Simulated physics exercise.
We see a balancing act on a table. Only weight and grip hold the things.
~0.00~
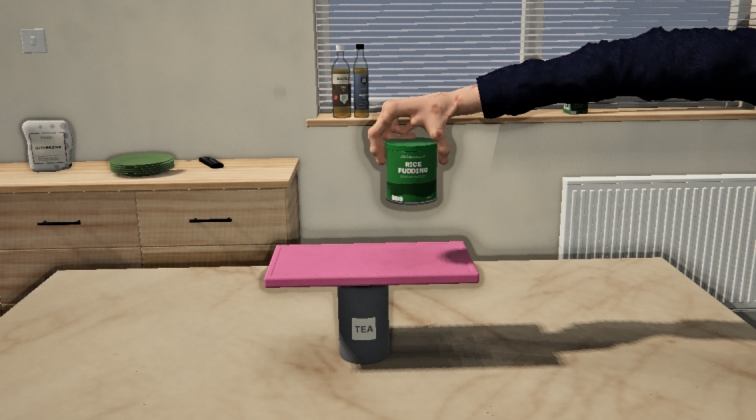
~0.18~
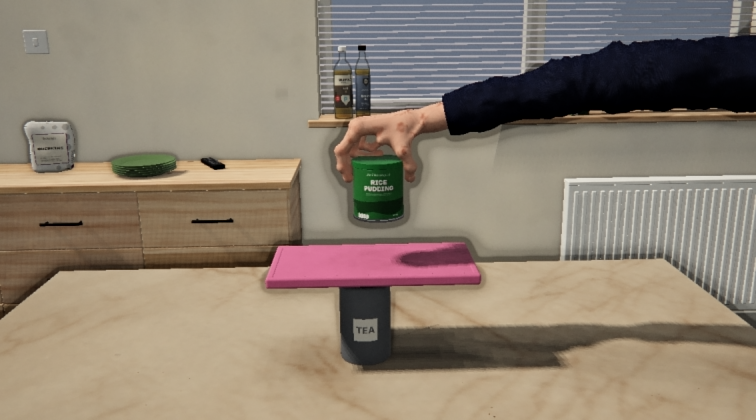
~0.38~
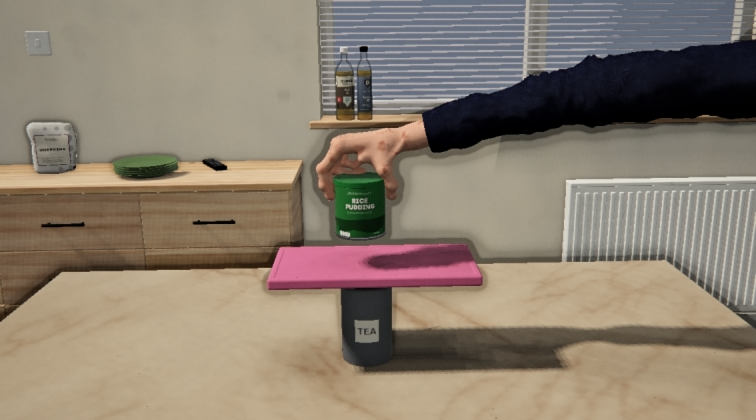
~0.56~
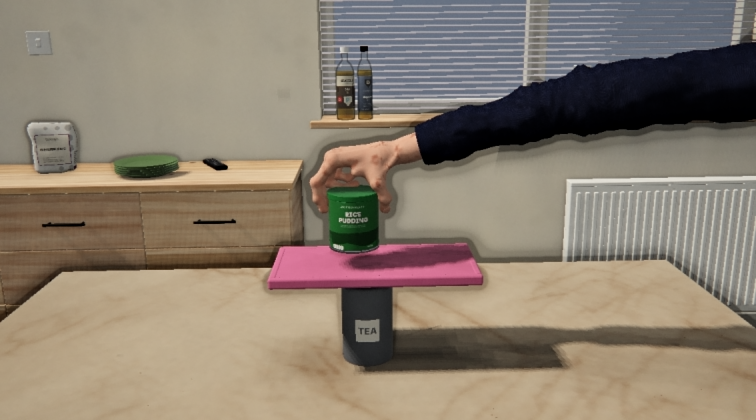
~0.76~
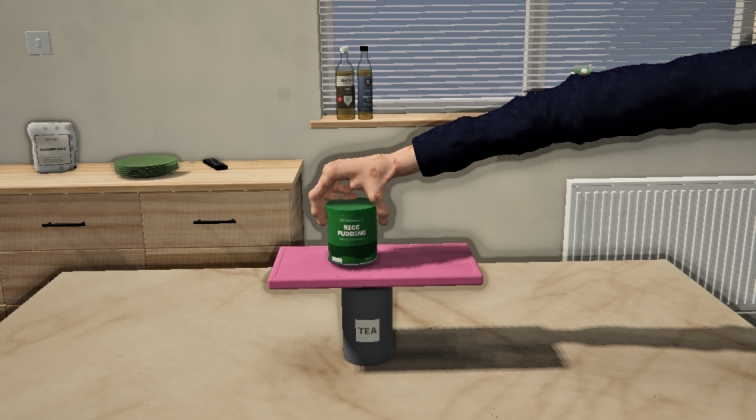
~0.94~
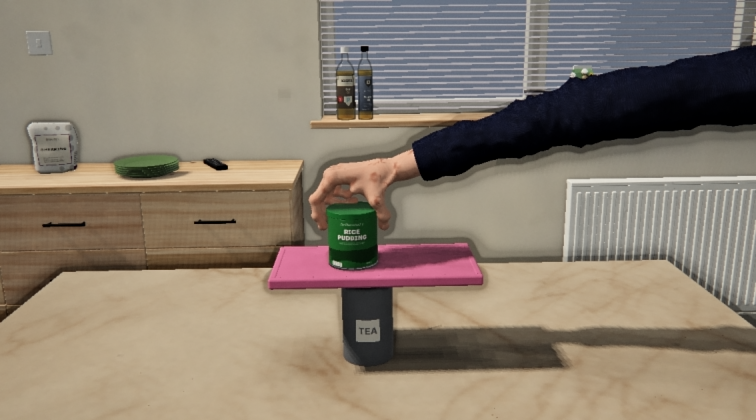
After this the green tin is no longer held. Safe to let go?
Outcome: The stack holds.
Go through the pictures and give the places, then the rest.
In the first picture, coming down; green tin (412, 171); grey jar (364, 311).
In the second picture, coming down; green tin (379, 188); grey jar (365, 312).
In the third picture, coming down; green tin (360, 205); grey jar (367, 314).
In the fourth picture, coming down; green tin (354, 219); grey jar (367, 313).
In the fifth picture, coming down; green tin (352, 231); grey jar (367, 313).
In the sixth picture, set down, still held; green tin (353, 236); grey jar (368, 313).
Around 1.04 s, nothing moves.
Around 1.34 s, green tin resting near (353, 236).
Finally (2.0 s), all 3 still in place. Final places as the last picture's camera would see them, green tin near (353, 236). The stack stays up.
